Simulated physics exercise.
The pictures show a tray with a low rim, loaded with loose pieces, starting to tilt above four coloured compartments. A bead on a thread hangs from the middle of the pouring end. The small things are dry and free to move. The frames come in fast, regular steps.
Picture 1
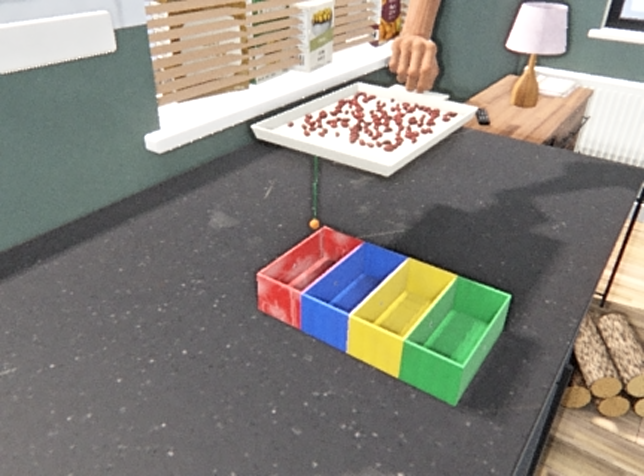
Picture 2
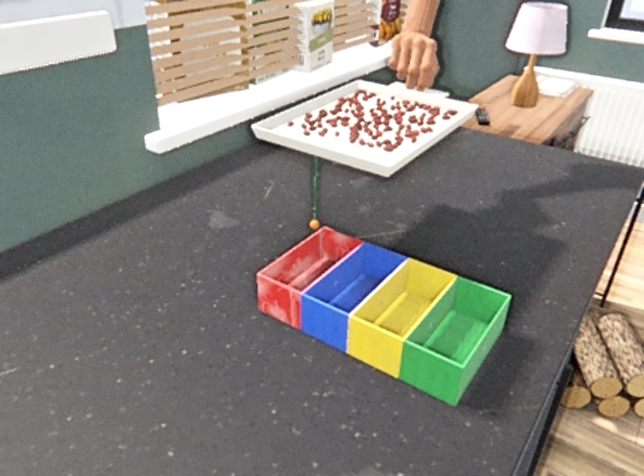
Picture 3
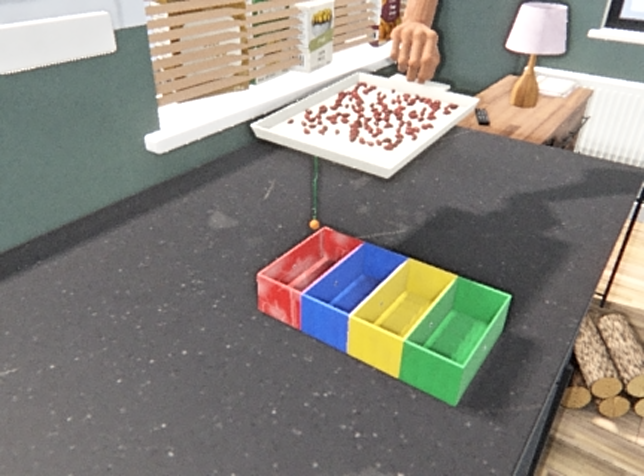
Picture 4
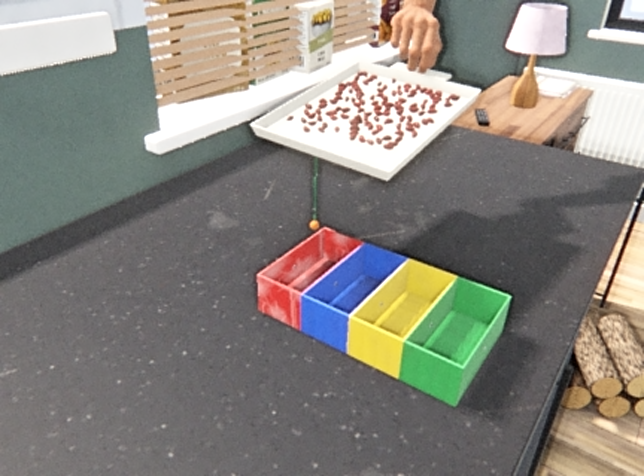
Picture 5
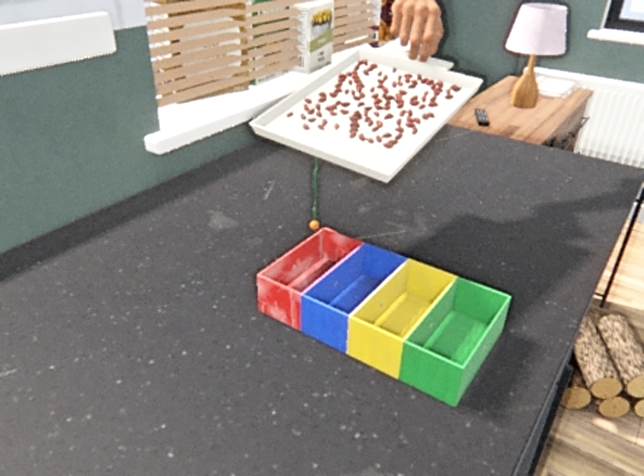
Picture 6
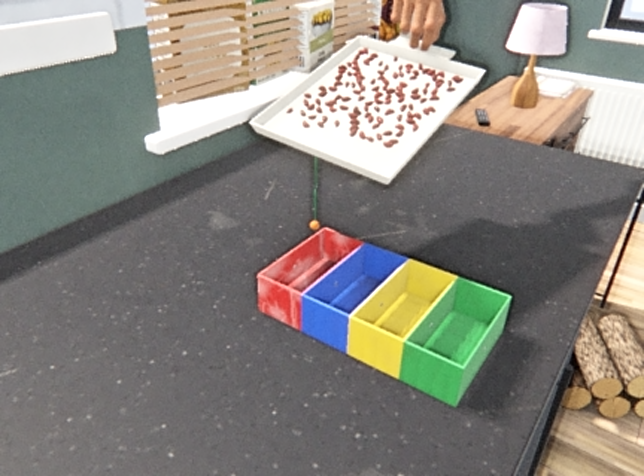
The video shows a hand holding a white tray of scattered kidney beans above red, blue, yellow and green compartments on a dark countertop, gradually tilting it toward its lower right corner while a bead hangs from a thread.
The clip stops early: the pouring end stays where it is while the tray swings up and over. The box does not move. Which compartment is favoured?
The blue cell gets the most.
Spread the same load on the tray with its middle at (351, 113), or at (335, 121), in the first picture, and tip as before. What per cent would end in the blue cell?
Roughly 60 per cent, and 50 per cent.
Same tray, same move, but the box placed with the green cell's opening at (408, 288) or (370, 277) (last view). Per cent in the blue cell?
In turn 30 and 10 in a hundred.
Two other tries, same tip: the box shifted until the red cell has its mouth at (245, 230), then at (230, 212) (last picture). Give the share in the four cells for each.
About 100 and 60 per cent.
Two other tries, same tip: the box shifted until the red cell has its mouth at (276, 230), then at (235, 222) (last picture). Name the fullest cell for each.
One: The yellow one. Two: The green one.
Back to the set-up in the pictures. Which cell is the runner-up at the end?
Second comes the cell in red.
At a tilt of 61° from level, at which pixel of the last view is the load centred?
Roughly at (356, 158).
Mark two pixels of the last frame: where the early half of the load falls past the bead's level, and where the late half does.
The first part at (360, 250); the rest at (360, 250).
Just after the last frame, tray tipped steeply; the larger part on the tray; just a few in the blue cell; just a few in the red cell; just a few in the yellow cell; about a tenth falling or outside the box.
A moment on, tray tipped past a quarter turn; about a tenth on the tray; roughly half in the blue cell; roughly a quarter in the red cell; just a few in the yellow cell; roughly a quarter falling or outside the box.
Further on, tray tipped past a quarter turn; roughly two thirds in the blue cell; roughly a quarter in the red cell; just a few in the yellow cell; about a tenth falling or outside the box.
When it is over, tray tipped past a quarter turn; roughly two thirds in the blue cell; roughly a quarter in the red cell; just a few in the yellow cell; not one in the green cell; about a tenth outside the box.
